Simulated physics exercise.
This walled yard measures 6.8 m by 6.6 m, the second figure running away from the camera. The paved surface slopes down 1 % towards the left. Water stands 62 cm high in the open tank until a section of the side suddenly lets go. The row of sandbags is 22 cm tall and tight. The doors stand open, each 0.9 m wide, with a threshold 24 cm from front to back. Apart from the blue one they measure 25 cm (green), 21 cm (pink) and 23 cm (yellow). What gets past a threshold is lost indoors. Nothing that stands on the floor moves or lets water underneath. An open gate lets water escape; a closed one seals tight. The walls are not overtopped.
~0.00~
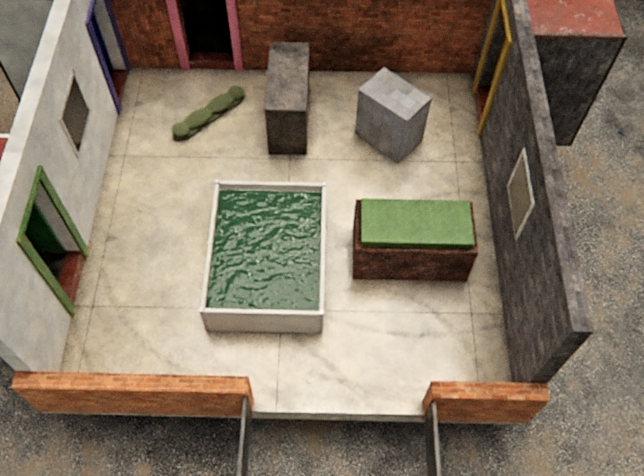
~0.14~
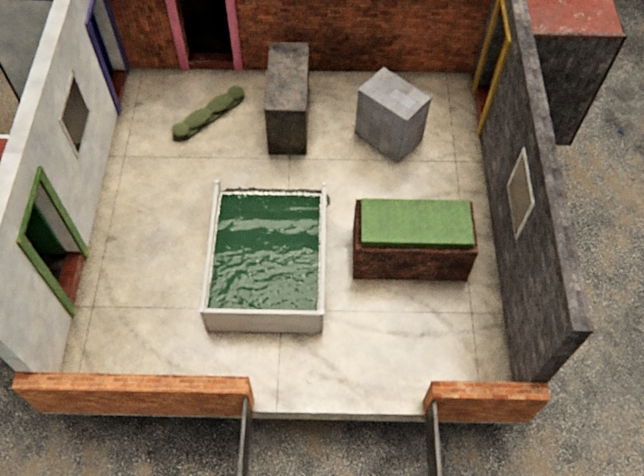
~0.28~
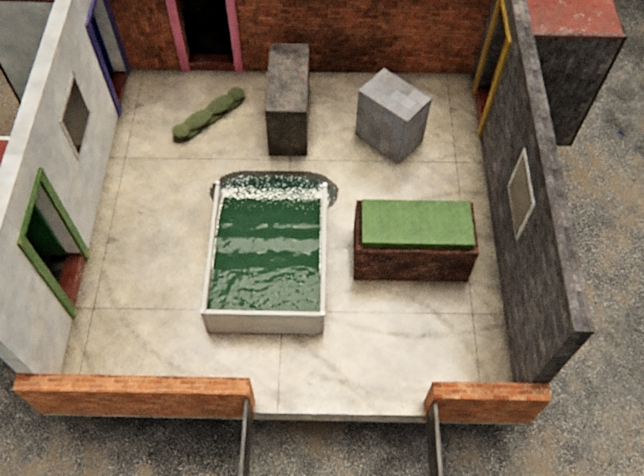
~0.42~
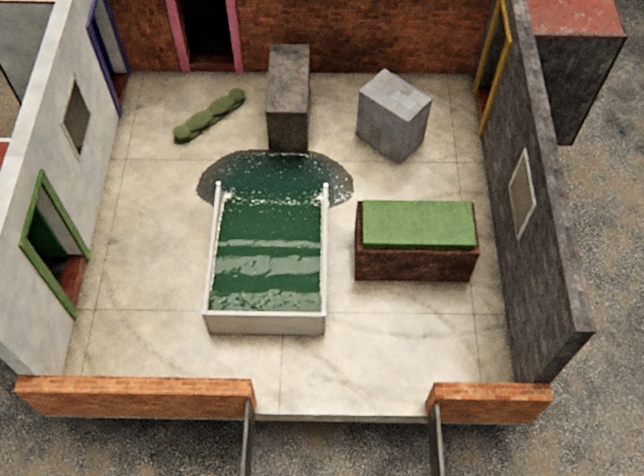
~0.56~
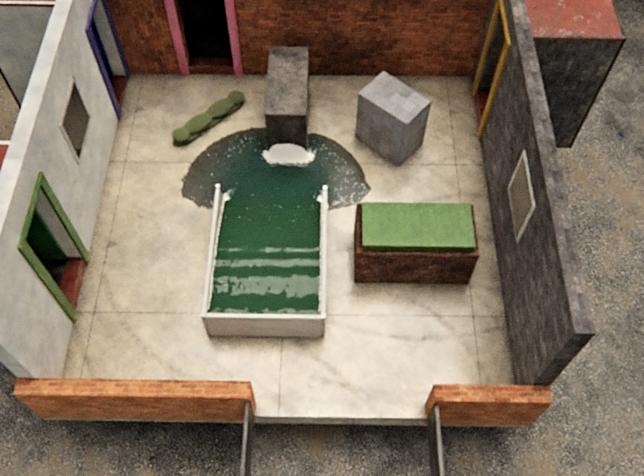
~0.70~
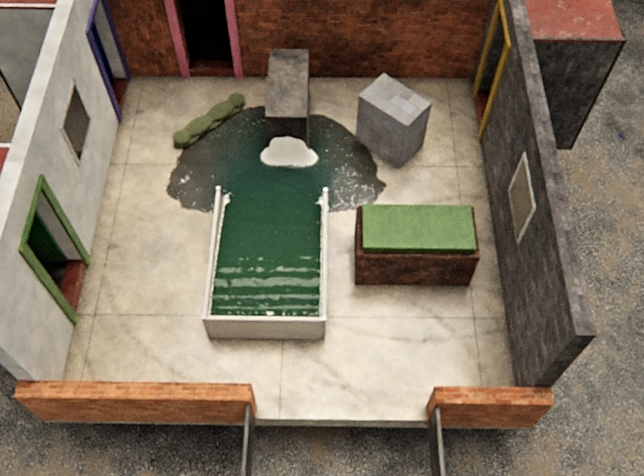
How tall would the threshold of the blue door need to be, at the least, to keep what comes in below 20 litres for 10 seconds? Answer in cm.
Some 13 cm above the ground.
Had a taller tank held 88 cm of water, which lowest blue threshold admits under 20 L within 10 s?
Then roughly 22 cm.
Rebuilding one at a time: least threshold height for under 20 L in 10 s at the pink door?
About 7.0 cm at pink.
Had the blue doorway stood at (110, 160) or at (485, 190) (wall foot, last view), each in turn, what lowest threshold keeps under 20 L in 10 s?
Roughly 13.0 and 8.0 cm.
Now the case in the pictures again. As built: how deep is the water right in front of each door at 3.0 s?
Depths in cm: Green 0, pink 7, blue 11, yellow 3.
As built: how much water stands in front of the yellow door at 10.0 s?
Some 4.5 cm.
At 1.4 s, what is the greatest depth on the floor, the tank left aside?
Roughly 42 cm.
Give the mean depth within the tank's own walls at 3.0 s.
About 16 cm.
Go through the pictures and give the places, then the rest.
The first frame shows the open tank at (267, 246) is whole and still, 62 cm deep; the blue door at (110, 52) is dry.
In the second frame, water pours out on the far side and has run 0.3 m, to a hidden place; about 8 cm deep outside, 62 cm at the back.
In the third frame, the front is at (237, 176), 0.7 m from the gap on the far side; 1.3 m2 of floor is wet, 62 cm left at the back.
In the fourth frame, water pours out on the far side and has run 1.3 m, to (256, 153); about 9 cm deep outside, 62 cm at the back.
In the fifth frame, the gap is on the far side, the front 1.8 m out at (251, 132); the back of the open tank holds 62 cm.
In the sixth frame, the gap is on the far side, the front 2.4 m out at (260, 110); the back of the open tank holds 55 cm; 1.9 m in a straight line remain to the blue door at (111, 60).
After 1.4 s water covers 25 % of the floor, deepest (42 cm) near (278, 168); it has not reached the blue door.
After 3.0 s water covers 50 % of the floor, deepest (28 cm) near (265, 81); 11 cm at the blue door, 1 litre in over its 11 cm threshold.
After 10.0 s water covers 95 % of the floor, deepest (10 cm) near (329, 81); 9 cm at the blue door, 36 litres in over its 11 cm threshold.
At the blue door as built, the water arrived by 2.4 s and peaked near 20 cm at 3.6 s.
With a threshold of 11.5 cm, 31 litres would have come in within the 10 s; with 15.5 cm, 8 litres. So under 20 litres takes about 13 cm.
